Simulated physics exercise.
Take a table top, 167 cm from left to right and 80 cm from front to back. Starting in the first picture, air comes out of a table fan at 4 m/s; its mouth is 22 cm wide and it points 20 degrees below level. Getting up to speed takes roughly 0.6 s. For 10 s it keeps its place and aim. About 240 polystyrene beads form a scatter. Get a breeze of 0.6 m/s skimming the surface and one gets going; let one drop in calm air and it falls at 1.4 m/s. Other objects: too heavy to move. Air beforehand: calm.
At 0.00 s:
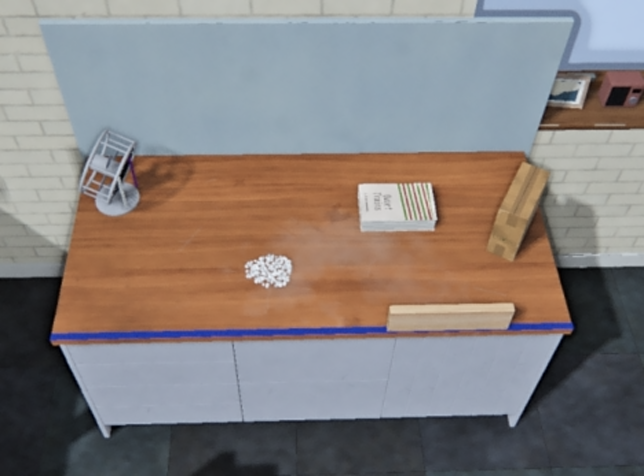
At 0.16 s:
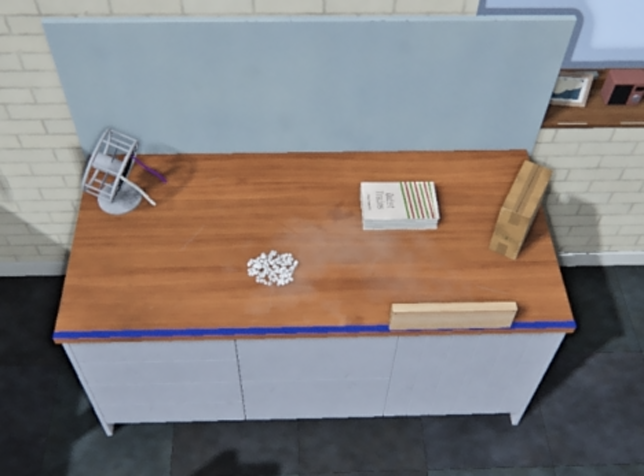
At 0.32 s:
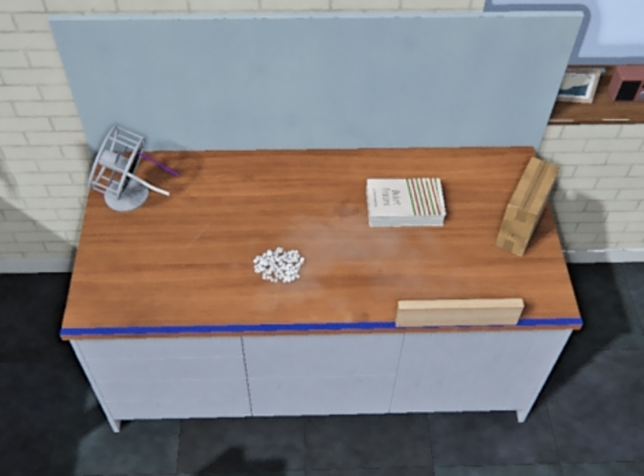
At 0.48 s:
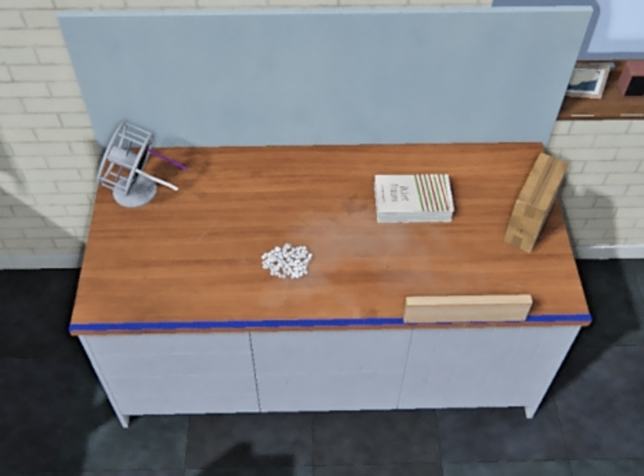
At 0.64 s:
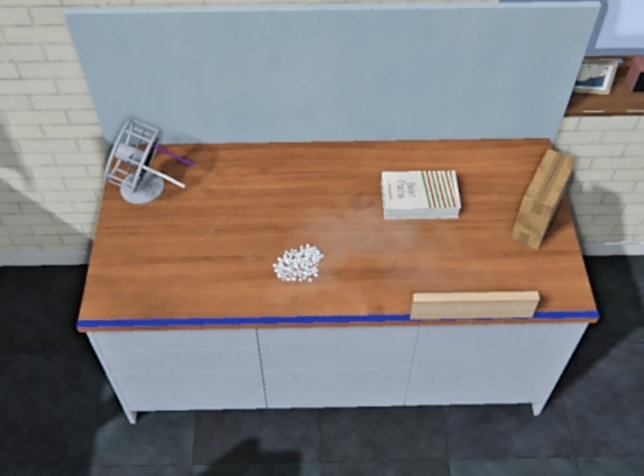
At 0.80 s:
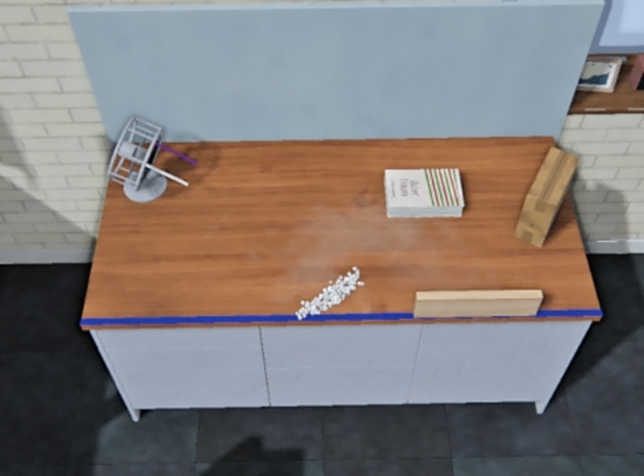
On a wooden table top, white beads sit still, then slide toward the blue front edge.
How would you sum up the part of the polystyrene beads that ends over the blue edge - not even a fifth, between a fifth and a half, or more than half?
The fan should leave the greater part past that edge.
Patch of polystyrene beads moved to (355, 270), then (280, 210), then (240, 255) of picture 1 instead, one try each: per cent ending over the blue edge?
In turn: 25 per cent, 1 per cent, 100 per cent.
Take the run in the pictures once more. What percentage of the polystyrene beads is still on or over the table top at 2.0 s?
Close to 0 in a hundred remain at that time.
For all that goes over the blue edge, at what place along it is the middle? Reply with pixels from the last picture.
Somewhere about (355, 320).
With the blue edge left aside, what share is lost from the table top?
2 %.
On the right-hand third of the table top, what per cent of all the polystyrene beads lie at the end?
About 0 percent.
After 2.0 s, 98 % are over the blue edge; 100 % have settled or left.
After 3.2 s, 98 % are over the blue edge; 100 % have settled or left.
After 5.5 s, 98 % are over the blue edge; 100 % have settled or left.
After 10.0 s, at the end, 98 % are over the blue edge.
